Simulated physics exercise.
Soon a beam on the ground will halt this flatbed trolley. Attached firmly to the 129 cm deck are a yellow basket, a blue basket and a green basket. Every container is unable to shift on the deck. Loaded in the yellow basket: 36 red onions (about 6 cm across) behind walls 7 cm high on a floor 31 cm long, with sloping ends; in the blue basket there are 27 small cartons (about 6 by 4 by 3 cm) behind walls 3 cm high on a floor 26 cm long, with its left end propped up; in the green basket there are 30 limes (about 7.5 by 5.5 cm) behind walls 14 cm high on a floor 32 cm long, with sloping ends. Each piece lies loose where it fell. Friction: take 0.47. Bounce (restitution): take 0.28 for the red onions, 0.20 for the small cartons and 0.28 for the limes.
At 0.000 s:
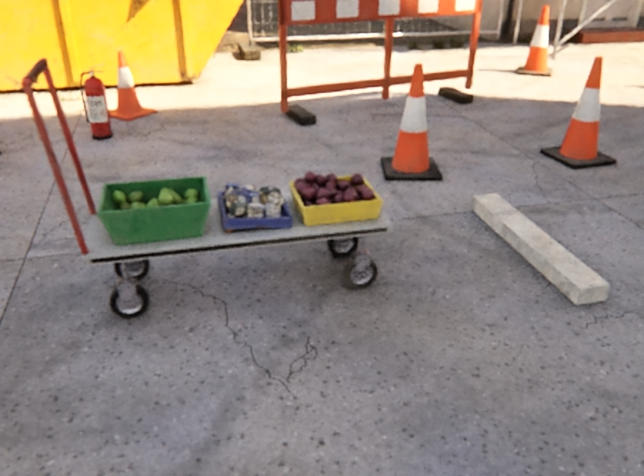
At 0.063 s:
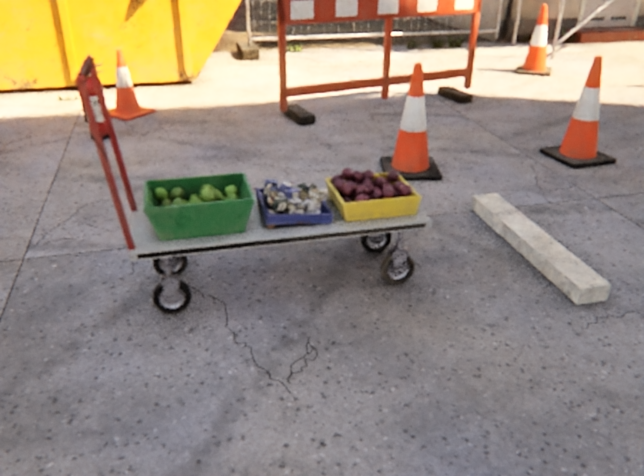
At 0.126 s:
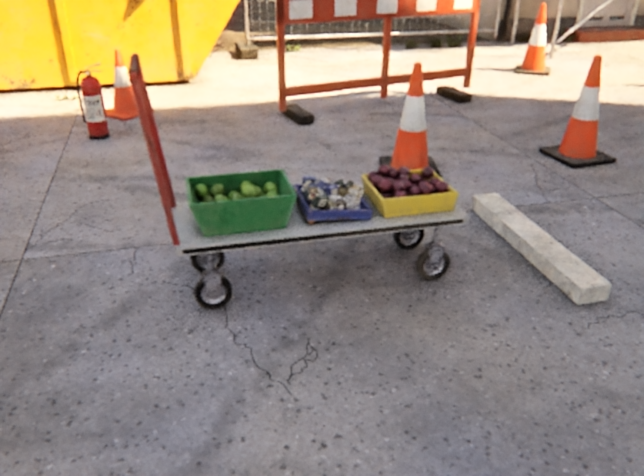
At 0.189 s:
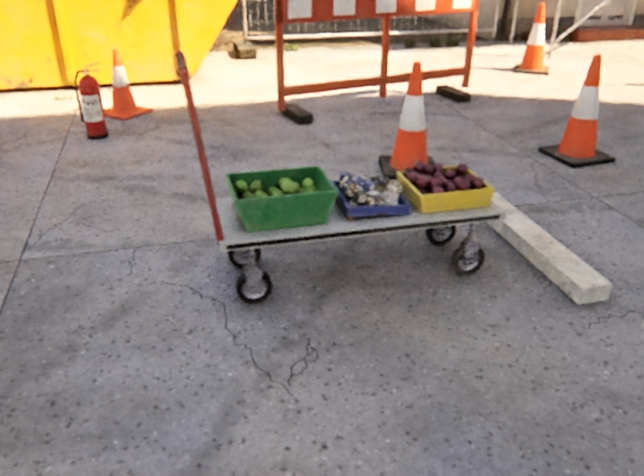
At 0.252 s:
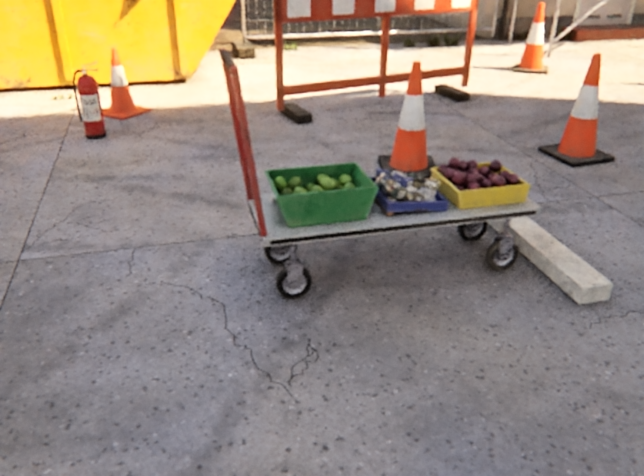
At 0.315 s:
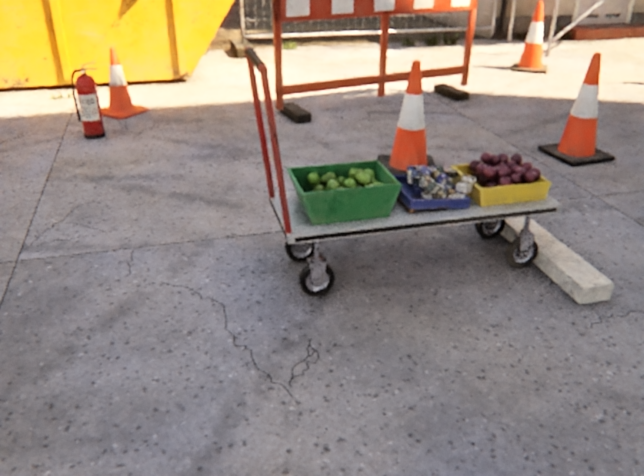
A flat cart carrying green, blue and yellow baskets rolls right across the pavement.
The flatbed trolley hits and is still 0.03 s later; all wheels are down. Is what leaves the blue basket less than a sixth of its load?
The escaping share goes past a sixth.
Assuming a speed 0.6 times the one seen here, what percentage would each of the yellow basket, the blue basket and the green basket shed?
Yellow basket 20, blue basket 30, green basket 0 per cent.
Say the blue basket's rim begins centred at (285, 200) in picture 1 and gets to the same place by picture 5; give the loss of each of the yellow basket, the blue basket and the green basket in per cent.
Result - yellow basket: 30 per cent; blue basket: 40 per cent; green basket: 0 per cent.
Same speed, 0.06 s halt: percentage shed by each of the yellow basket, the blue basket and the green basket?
Yellow basket 30 %, blue basket 50 %, green basket 10 %.
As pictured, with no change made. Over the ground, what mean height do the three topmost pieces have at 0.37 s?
Their middles average near 54 cm high.
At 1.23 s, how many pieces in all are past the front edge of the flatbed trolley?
I count about 12 pieces out front at that moment.
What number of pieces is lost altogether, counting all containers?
I'd put it near 25.
After 0.37 s, 3 of 36 out of the yellow basket, 6 of 27 out of the blue basket and 0 of 30 out of the green basket.
After 0.49 s, 10 of 36 out of the yellow basket, 11 of 27 out of the blue basket and 0 of 30 out of the green basket.
After 0.72 s, 13 of 36 out of the yellow basket, 11 of 27 out of the blue basket and 2 of 30 out of the green basket.
Outcome (at 1.23 s), 13 of 36 out of the yellow basket, 11 of 27 out of the blue basket and 2 of 30 out of the green basket. Asked share, 11 of 27, 41 per cent.
